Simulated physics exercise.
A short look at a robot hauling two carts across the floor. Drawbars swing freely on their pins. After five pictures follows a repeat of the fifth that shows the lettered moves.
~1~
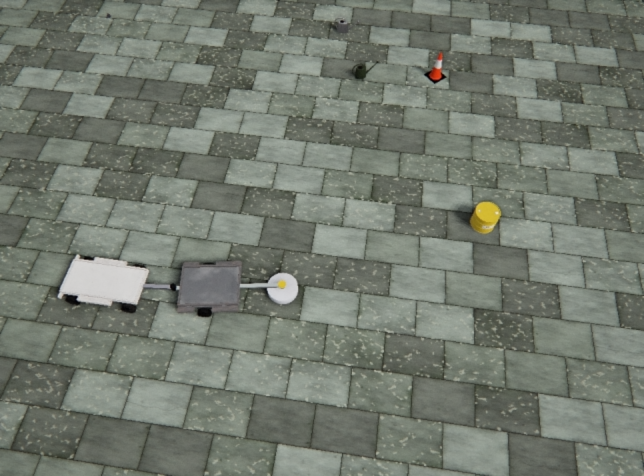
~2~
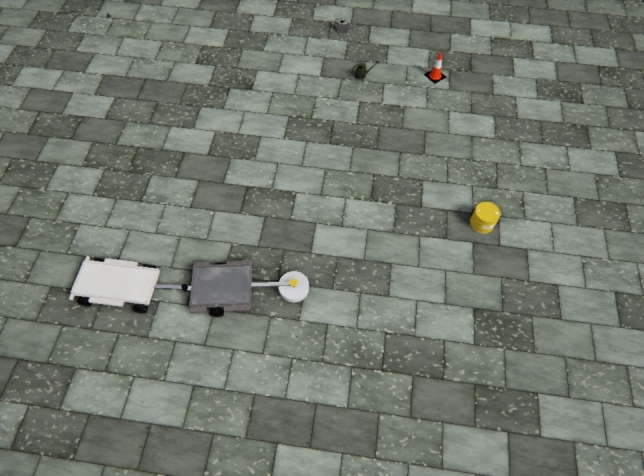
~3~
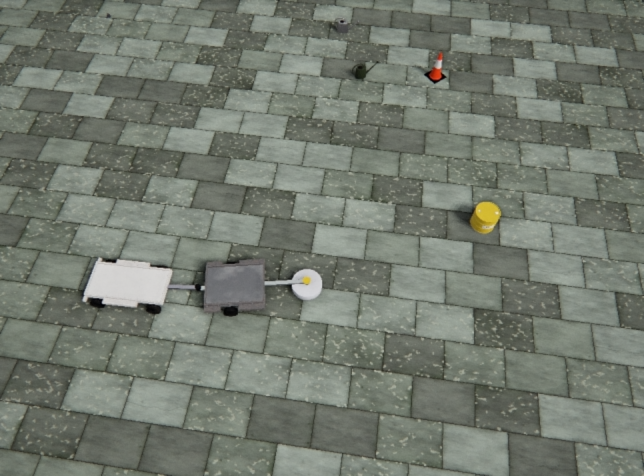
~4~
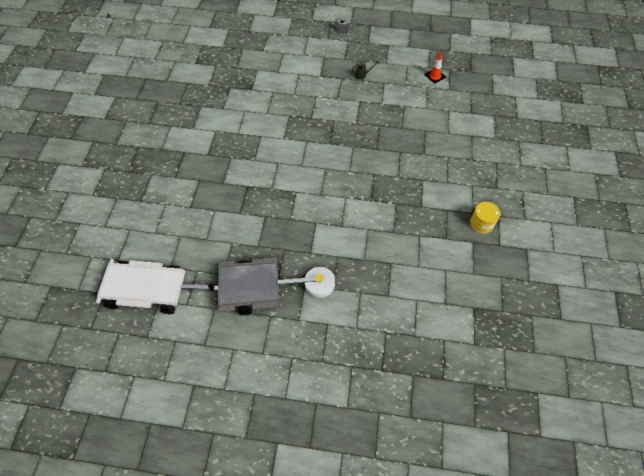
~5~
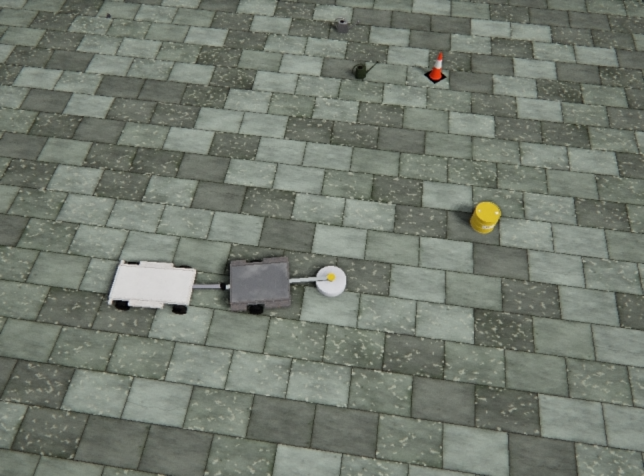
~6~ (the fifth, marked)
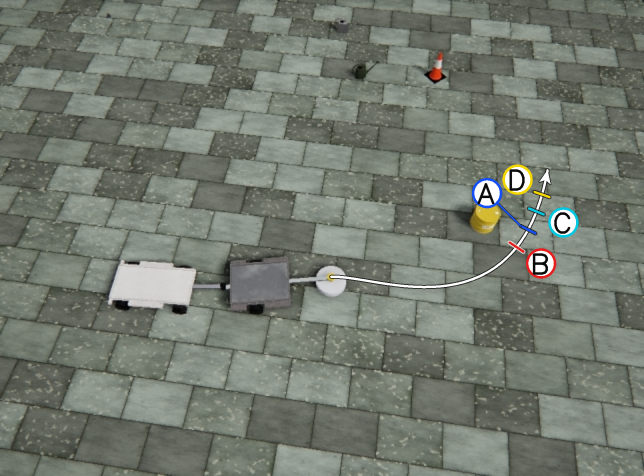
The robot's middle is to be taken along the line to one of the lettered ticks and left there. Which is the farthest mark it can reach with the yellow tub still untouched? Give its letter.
Stop at A.
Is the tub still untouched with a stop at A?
Yes.
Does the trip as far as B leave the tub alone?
Yes.
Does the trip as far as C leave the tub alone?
No.
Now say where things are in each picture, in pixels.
In the first frame, white cart (104, 281); yellow tub (482, 223); robot (283, 287).
In the second frame, robot (294, 286); grey cart (222, 285); white cart (116, 282); yellow tub (482, 223).
In the third frame, robot (307, 284); grey cart (235, 284); white cart (129, 283); yellow tub (482, 223).
In the fourth frame, robot (320, 281); grey cart (248, 283); white cart (142, 283); yellow tub (482, 223).
In the fifth frame, robot (331, 280); grey cart (260, 283); white cart (153, 284); yellow tub (482, 223).
On the marked copy, A at (528, 230); B at (517, 247); C at (536, 211); D at (542, 195); the route from (331, 277) via (487, 272) to (548, 170).
With A. Early on, robot (412, 290), last cart (235, 282).
Further on, robot (486, 275), last cart (314, 284).
At the end, robot (525, 234), last cart (379, 284); nothing has been touched.
As for the rest, B is safe but short; C is too far, the tub has been hit; D is too far, the tub has been hit.
